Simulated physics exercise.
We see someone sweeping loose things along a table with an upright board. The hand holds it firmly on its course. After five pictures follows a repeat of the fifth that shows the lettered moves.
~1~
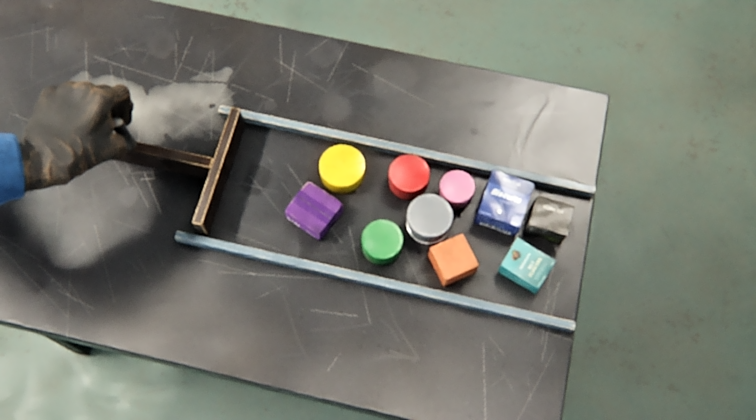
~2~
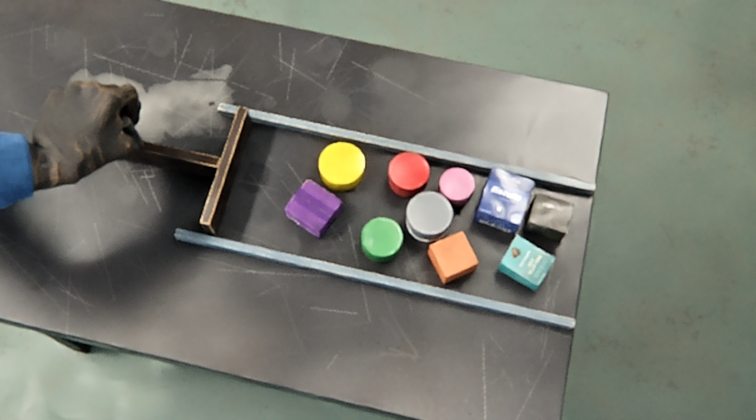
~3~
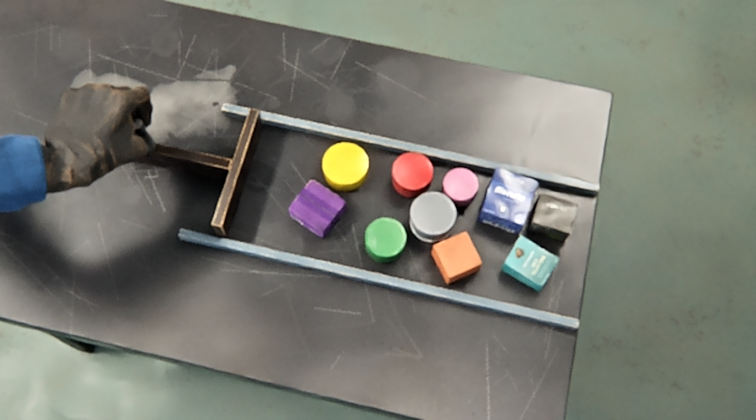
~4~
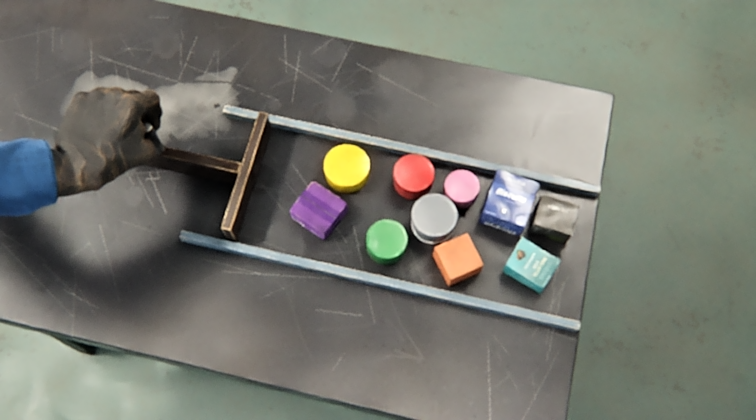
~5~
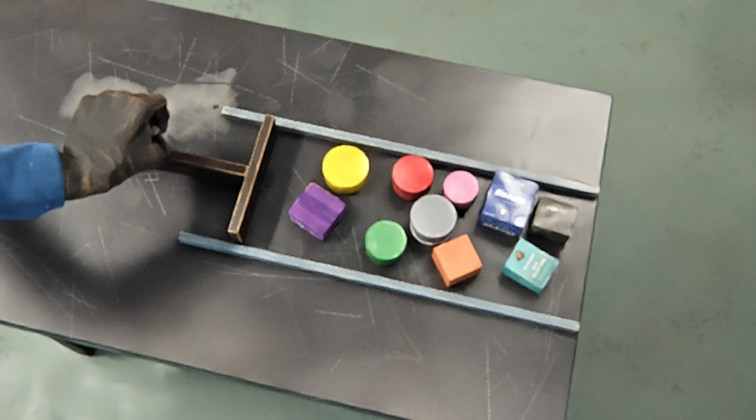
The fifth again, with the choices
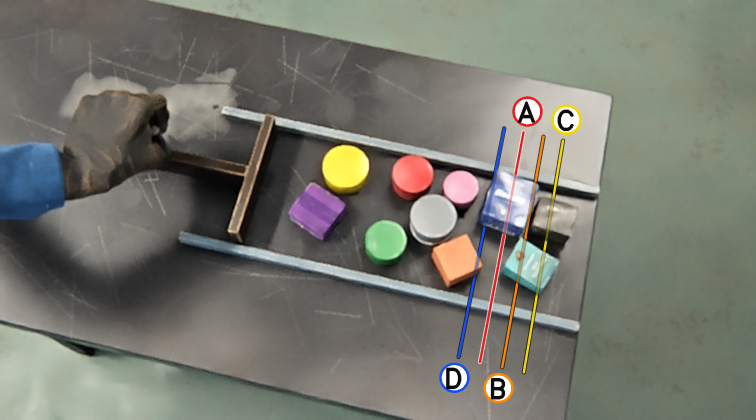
A gloved hand slides an upright board slightly right toward colourful tubs and blocks.
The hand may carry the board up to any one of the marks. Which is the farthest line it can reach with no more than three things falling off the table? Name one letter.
Stop at D.
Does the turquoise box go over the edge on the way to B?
By then, yes.
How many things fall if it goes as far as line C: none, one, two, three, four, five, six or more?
By then, six or more.
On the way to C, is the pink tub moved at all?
Yes.
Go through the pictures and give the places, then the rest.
Red tub (409, 177); green jar (382, 243); turquoise box (527, 266), in the first picture.
Board (224, 164); orange block (453, 257), in the second picture.
Board (236, 166); yellow pot (346, 167), in the third picture.
Board (245, 169); black packet (554, 219), in the fourth picture.
Board (252, 172); grey tin (433, 220); red tub (412, 178); green jar (386, 244), in the fifth picture.
On the marked copy, A at (503, 241); B at (524, 246); C at (544, 250); D at (483, 236).
Taking D. A third of the way, board (334, 190); yellow pot (371, 175); green jar (393, 247).
Two thirds of the way, board (417, 208); black packet (599, 250); blue packet (566, 218).
When it is over, board (482, 223); black packet over the edge; blue packet over the edge; two fallen.
As for the rest, A drops four; B drops six; C drops seven.
